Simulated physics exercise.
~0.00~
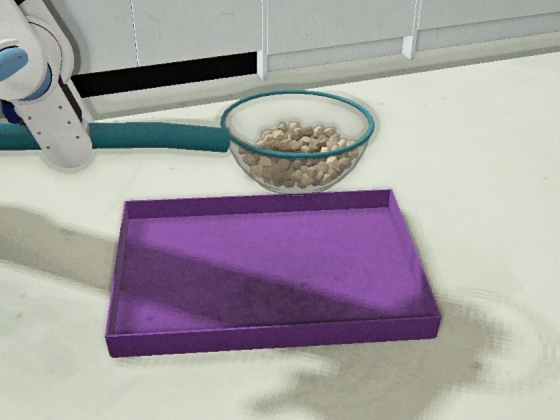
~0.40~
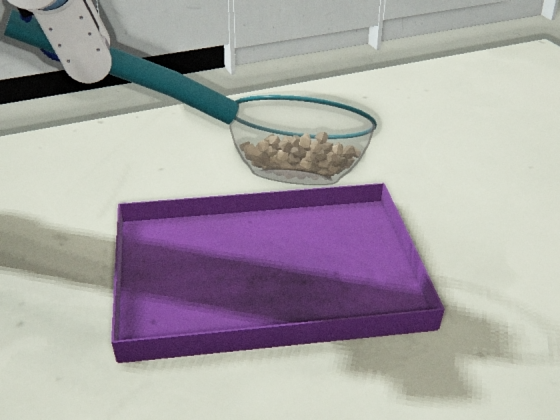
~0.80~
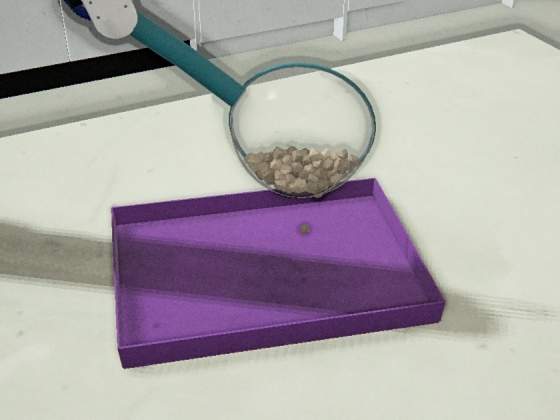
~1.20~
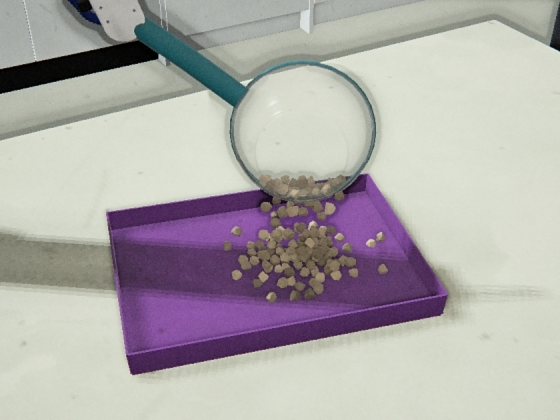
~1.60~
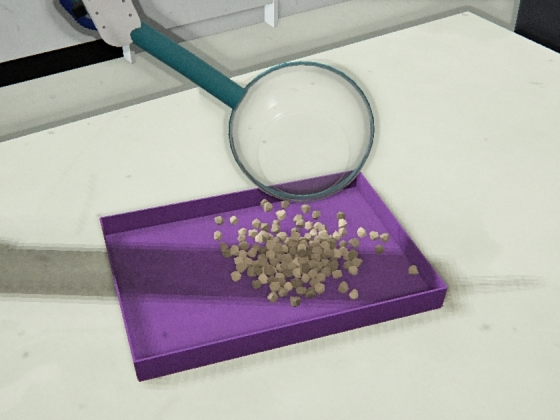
A robot arm at the upper left holds a clear, teal-rimmed ladle of tan-grey grit by its long teal handle, behind a shallow purple tray on a pale tabletop, seen from above at an angle that drifts slightly sideways. The arm tilts the ladle forward, and the grit settles toward its lower side. As the bowl tips onto its side, a lone piece drops into the tray. Then the rest pours over the rim, scattering across the middle of the tray. The ladle ends empty, still tipped, with the pieces lying in a loose heap on the purple floor.
